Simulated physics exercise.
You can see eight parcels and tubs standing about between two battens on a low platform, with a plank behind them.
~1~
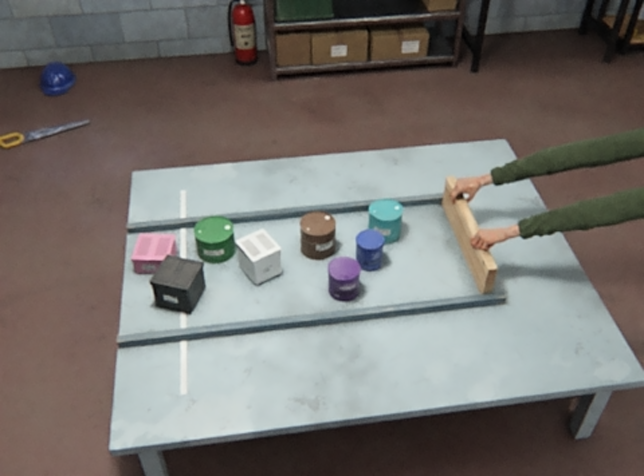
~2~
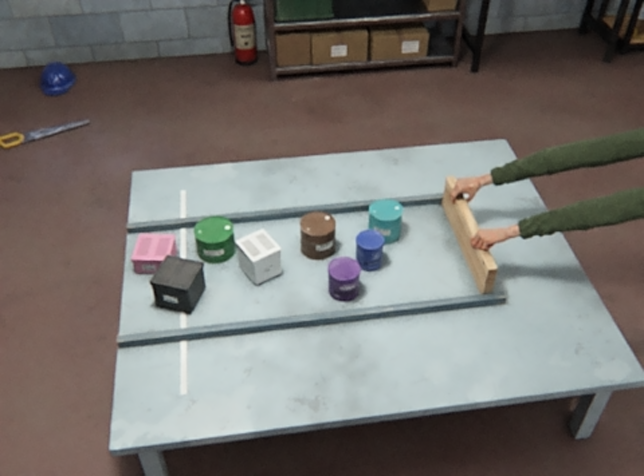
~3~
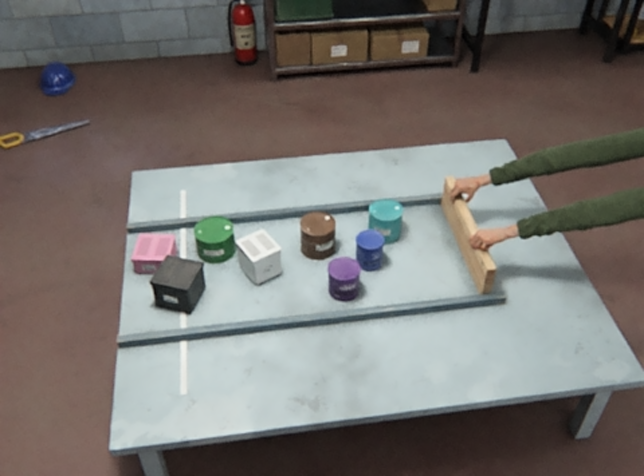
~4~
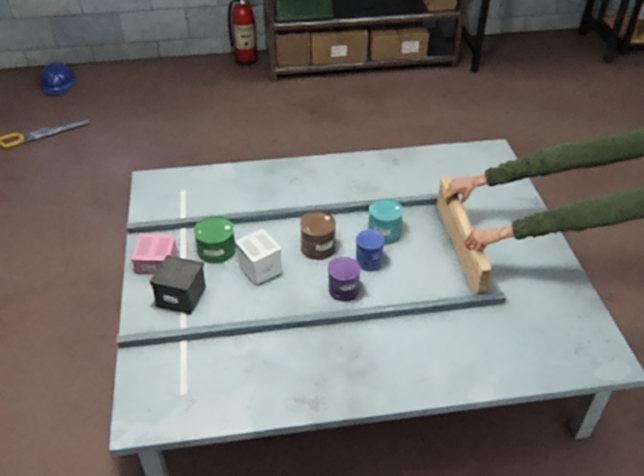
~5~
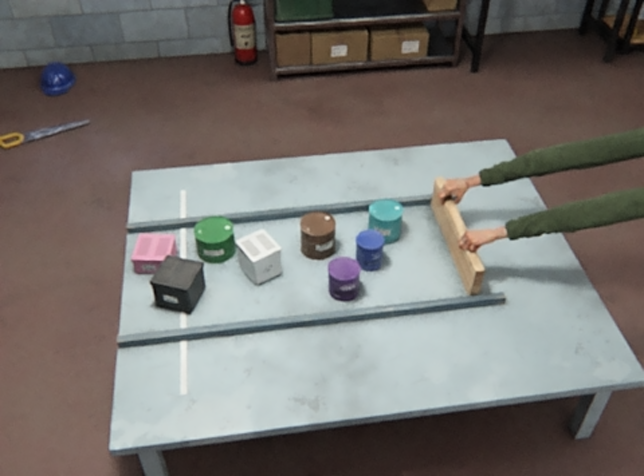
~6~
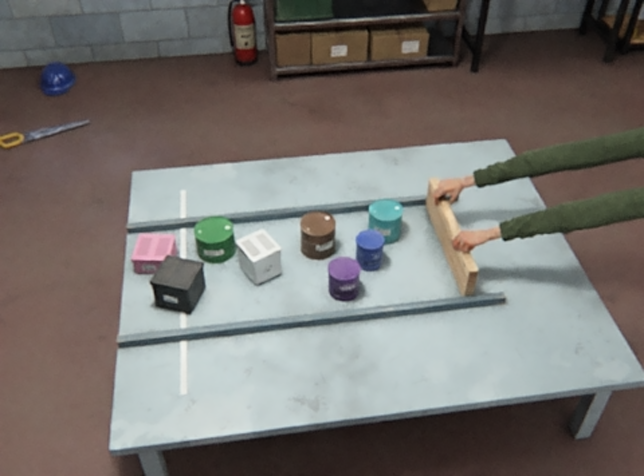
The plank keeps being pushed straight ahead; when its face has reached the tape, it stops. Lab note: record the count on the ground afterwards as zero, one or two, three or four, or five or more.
Only one or two are pushed off.
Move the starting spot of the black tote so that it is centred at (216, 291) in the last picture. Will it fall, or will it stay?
Result: It stays aboard.
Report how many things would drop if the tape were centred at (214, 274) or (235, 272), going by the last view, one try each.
Down on the ground: 0 and 0.
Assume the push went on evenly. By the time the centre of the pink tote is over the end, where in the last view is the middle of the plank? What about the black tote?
First one: Around (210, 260). Other one: Around (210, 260).
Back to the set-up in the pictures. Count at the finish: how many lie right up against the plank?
That comes to 3.
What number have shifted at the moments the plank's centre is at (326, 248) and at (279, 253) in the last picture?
The counts are 5 and 6.
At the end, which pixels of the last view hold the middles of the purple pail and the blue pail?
Listed as asked: First (165, 301), and then (167, 277).
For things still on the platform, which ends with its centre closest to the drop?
Green canister.
Soon after, none off yet; pink tote at rest near (155, 254); black tote at rest near (179, 284); green canister at rest near (215, 240).
By the end, the number that fall off is one or two; fallen, black tote and pink tote.
